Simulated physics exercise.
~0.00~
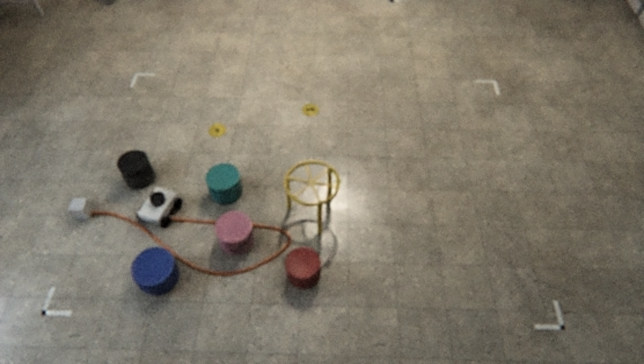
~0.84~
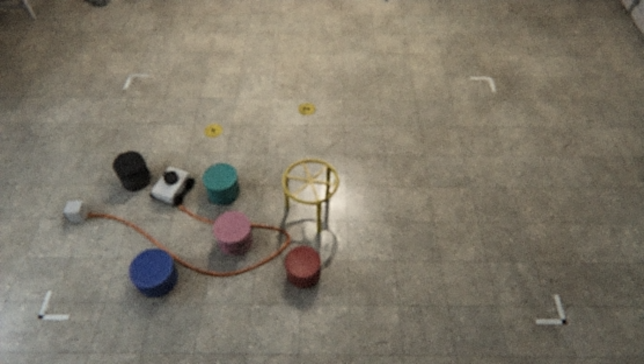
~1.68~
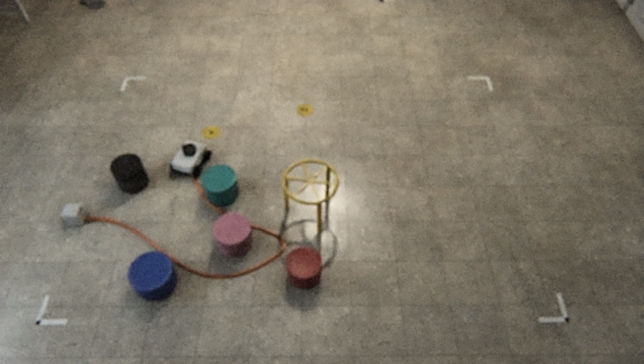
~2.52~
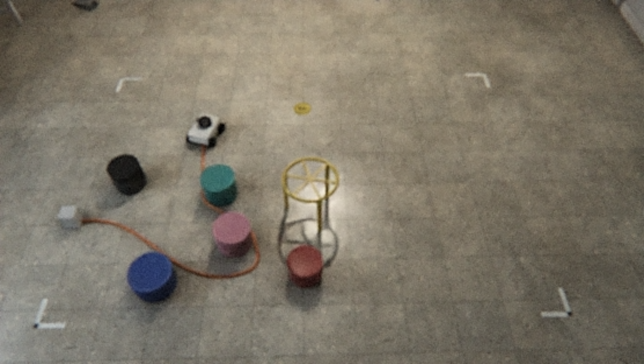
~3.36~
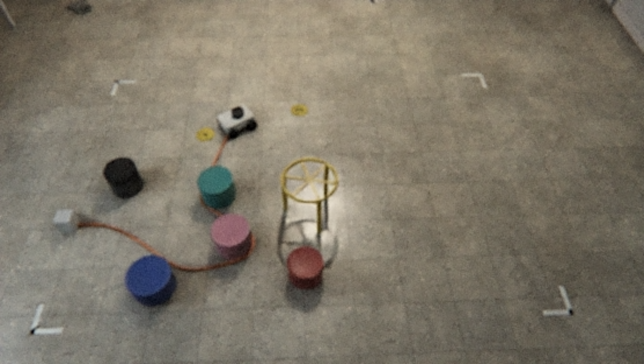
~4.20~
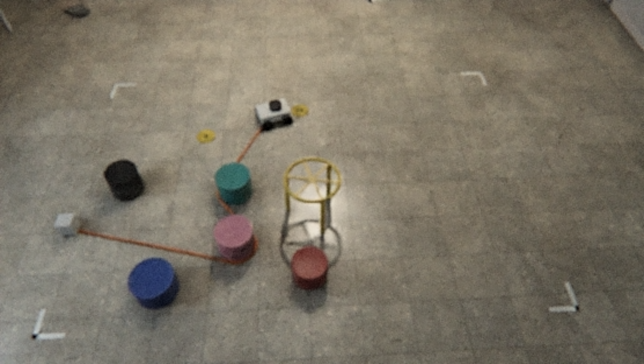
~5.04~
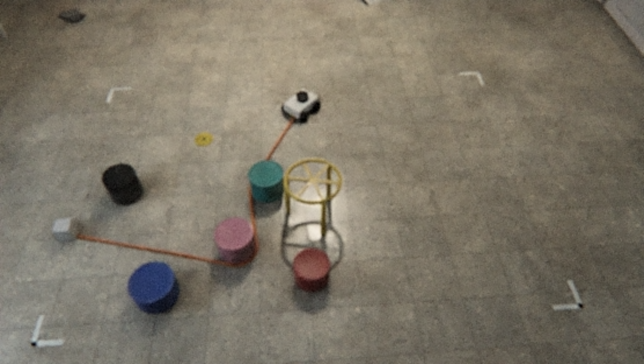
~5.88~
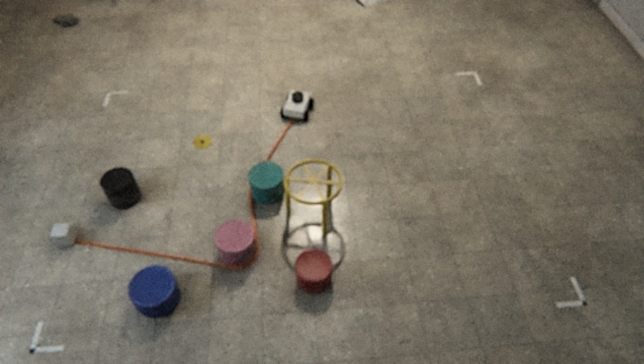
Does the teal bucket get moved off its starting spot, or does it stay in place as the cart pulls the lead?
The teal bucket is moved off its starting spot, dragged to the right by the lead, while the blue bin stays where it is.
